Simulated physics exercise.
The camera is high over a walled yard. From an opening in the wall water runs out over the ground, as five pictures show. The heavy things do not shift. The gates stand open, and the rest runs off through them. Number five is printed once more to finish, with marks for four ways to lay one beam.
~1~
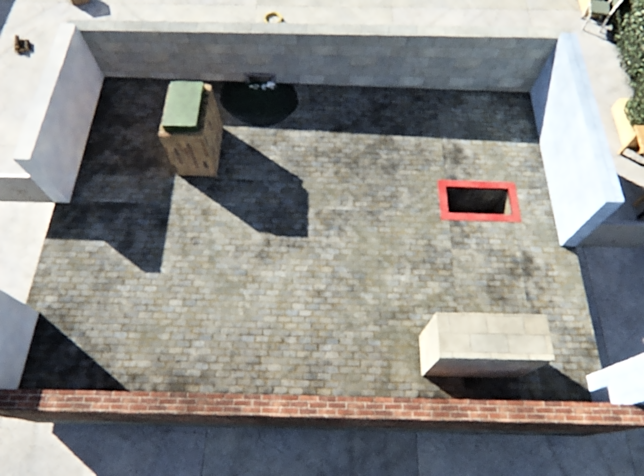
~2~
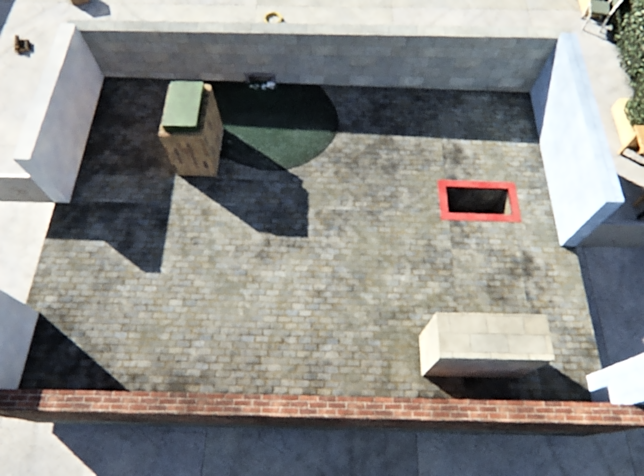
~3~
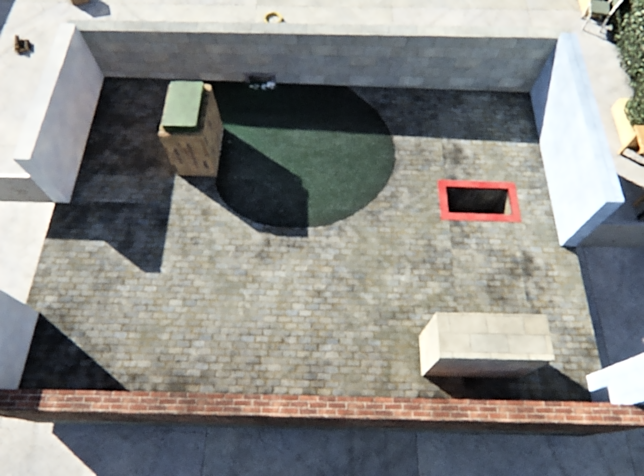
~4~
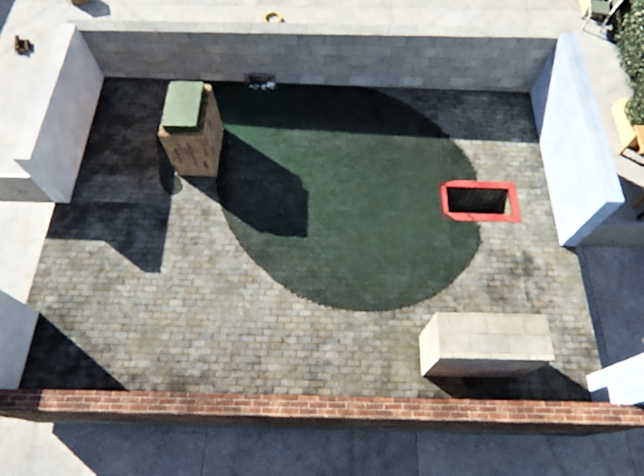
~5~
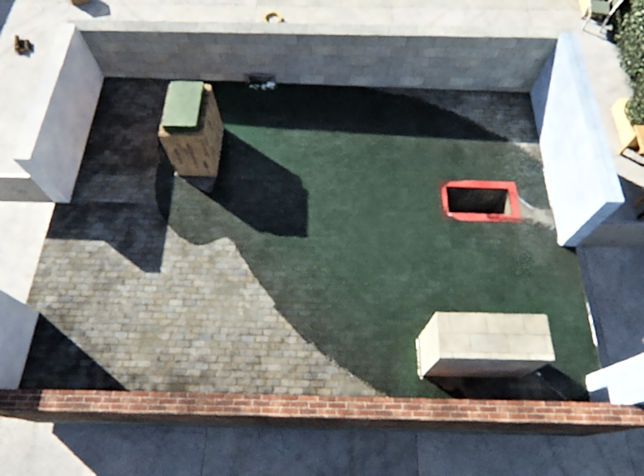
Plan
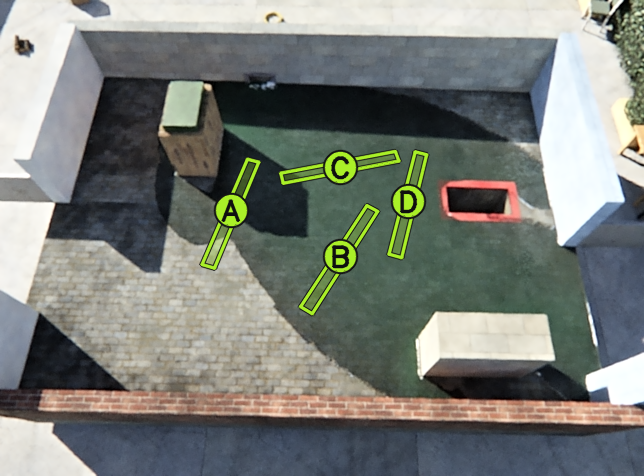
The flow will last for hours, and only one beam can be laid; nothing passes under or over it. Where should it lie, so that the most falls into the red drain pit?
B is best.
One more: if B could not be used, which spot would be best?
That is spot A.
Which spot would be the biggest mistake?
It is D.
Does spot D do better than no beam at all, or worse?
Worse.
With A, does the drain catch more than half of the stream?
No, it does not.
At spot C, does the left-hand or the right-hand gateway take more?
The right gate.
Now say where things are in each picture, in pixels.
Outfall at (260, 78); red drain pit at (479, 201); open gate at (573, 307); open gate at (55, 255); 2 % of the ground under water, visible out to (250, 119); red drain pit still dry, in the first picture.
In the second picture, 9 % of the ground under water, visible out to (295, 160); red drain pit still dry.
In the third picture, 19 % of the ground under water, visible out to (311, 225); red drain pit still dry.
In the fourth picture, 35 % of the ground under water, visible out to (472, 254); red drain pit taking water.
In the fifth picture, 51 % of the ground under water, visible out to (596, 354); red drain pit taking water.
In lime, A from (208, 266) to (253, 160); B from (306, 310) to (372, 208); C from (282, 178) to (397, 156); D from (395, 255) to (420, 153).
With A, about 24 % of the stream goes into the red drain pit, about 76 % out by the gates.
With B, about 36 % of the stream goes into the red drain pit, about 64 % out by the gates.
With C, about 14 % of the stream goes into the red drain pit, about 86 % out by the gates.
With D, about 3 % of the stream goes into the red drain pit, about 97 % out by the gates.
